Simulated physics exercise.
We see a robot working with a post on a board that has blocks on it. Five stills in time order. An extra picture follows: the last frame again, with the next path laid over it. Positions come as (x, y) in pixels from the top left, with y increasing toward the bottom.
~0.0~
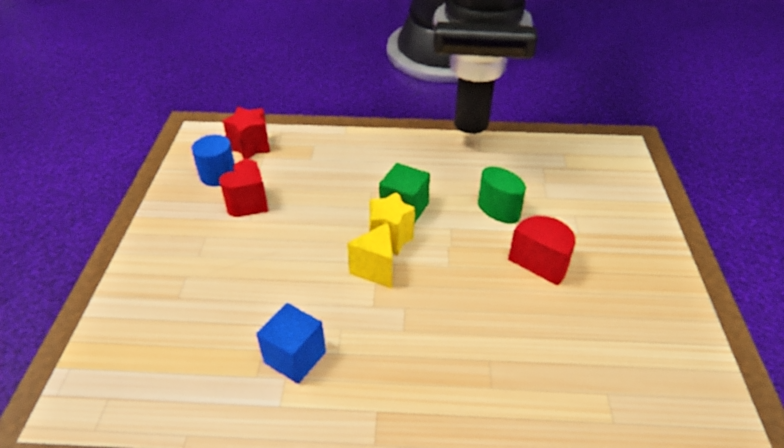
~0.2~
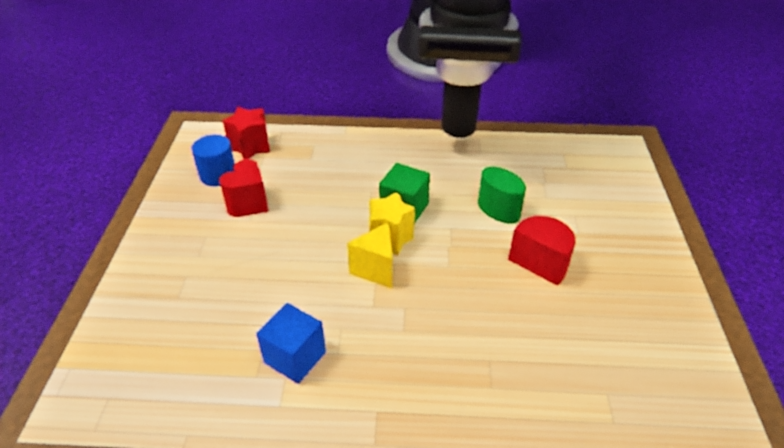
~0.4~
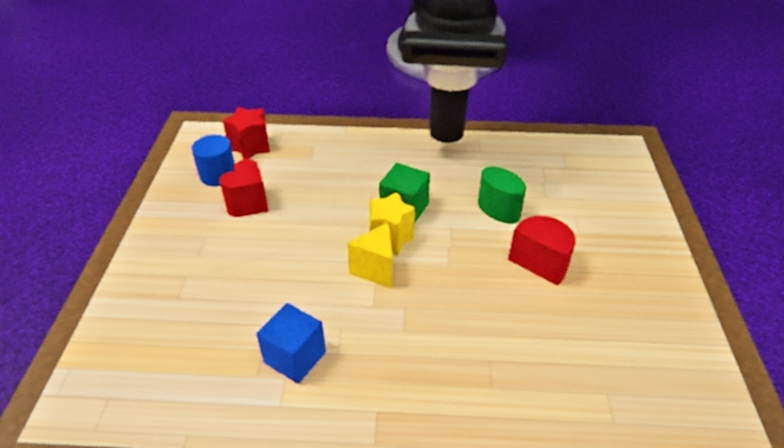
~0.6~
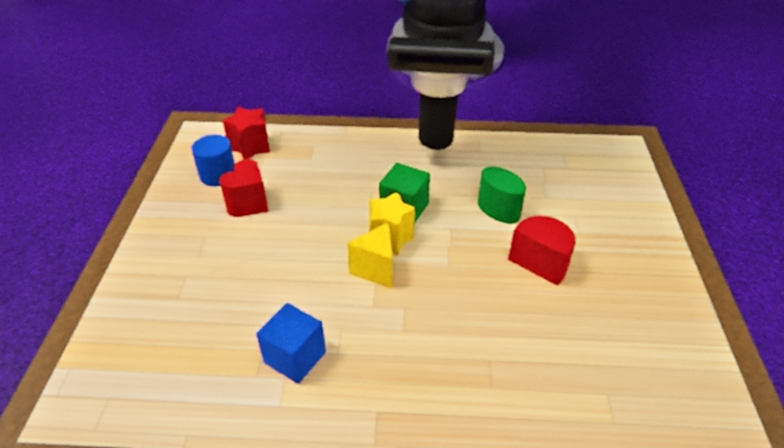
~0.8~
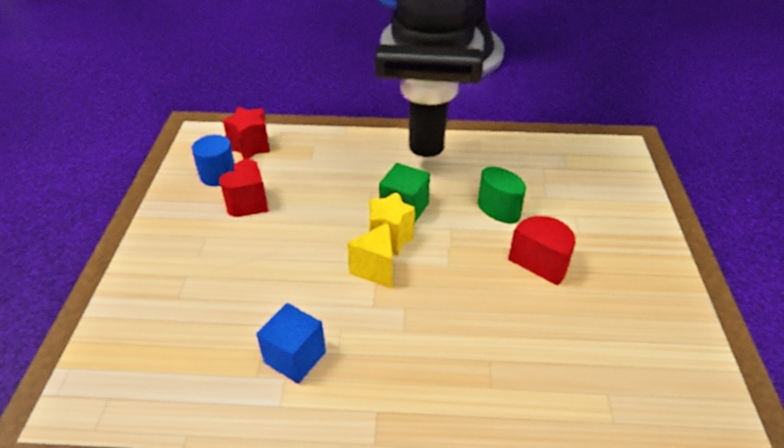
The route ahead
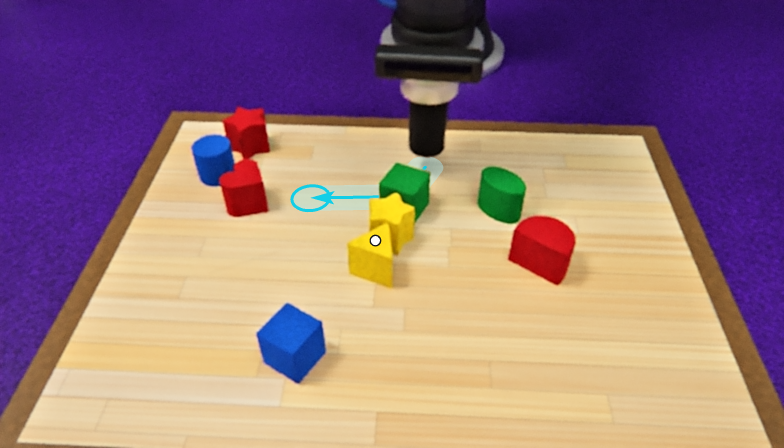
Robot arm's black post sliding slowly left and slightly nearer along the board's far side, while the coloured blocks stay still.
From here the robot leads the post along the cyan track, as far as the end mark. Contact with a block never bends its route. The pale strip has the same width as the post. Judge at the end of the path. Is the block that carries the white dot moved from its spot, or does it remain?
At the end, its place is different.
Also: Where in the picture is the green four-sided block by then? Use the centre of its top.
So, by the moment the path ends, you'll find the top centre of the green four-sided block at (396, 191).
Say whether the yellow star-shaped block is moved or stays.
It is shifted.
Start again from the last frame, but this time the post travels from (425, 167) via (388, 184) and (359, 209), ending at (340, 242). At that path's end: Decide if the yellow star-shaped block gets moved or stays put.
That one moves away.
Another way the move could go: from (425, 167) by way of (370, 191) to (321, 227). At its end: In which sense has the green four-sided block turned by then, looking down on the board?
From the top, the block rotates counterclockwise.
Drawn move, from (425, 167) by way of (402, 191) and (357, 197) to (311, 198); the dot is on the yellow triangular block.
What follows on the original path. One third of the way, post (402, 171); yellow triangular block (372, 246); yellow star-shaped block (390, 215); green four-sided block (401, 186), turned 20° anticlockwise.
Two thirds of the way, post (356, 177); yellow triangular block (370, 249); yellow star-shaped block (391, 220); green four-sided block (396, 191), turned 45° anticlockwise.
At the end, post (308, 178); red heart-shaped block still; yellow triangular block (370, 249); yellow star-shaped block (391, 220); green four-sided block (396, 191), turned 45° anticlockwise.
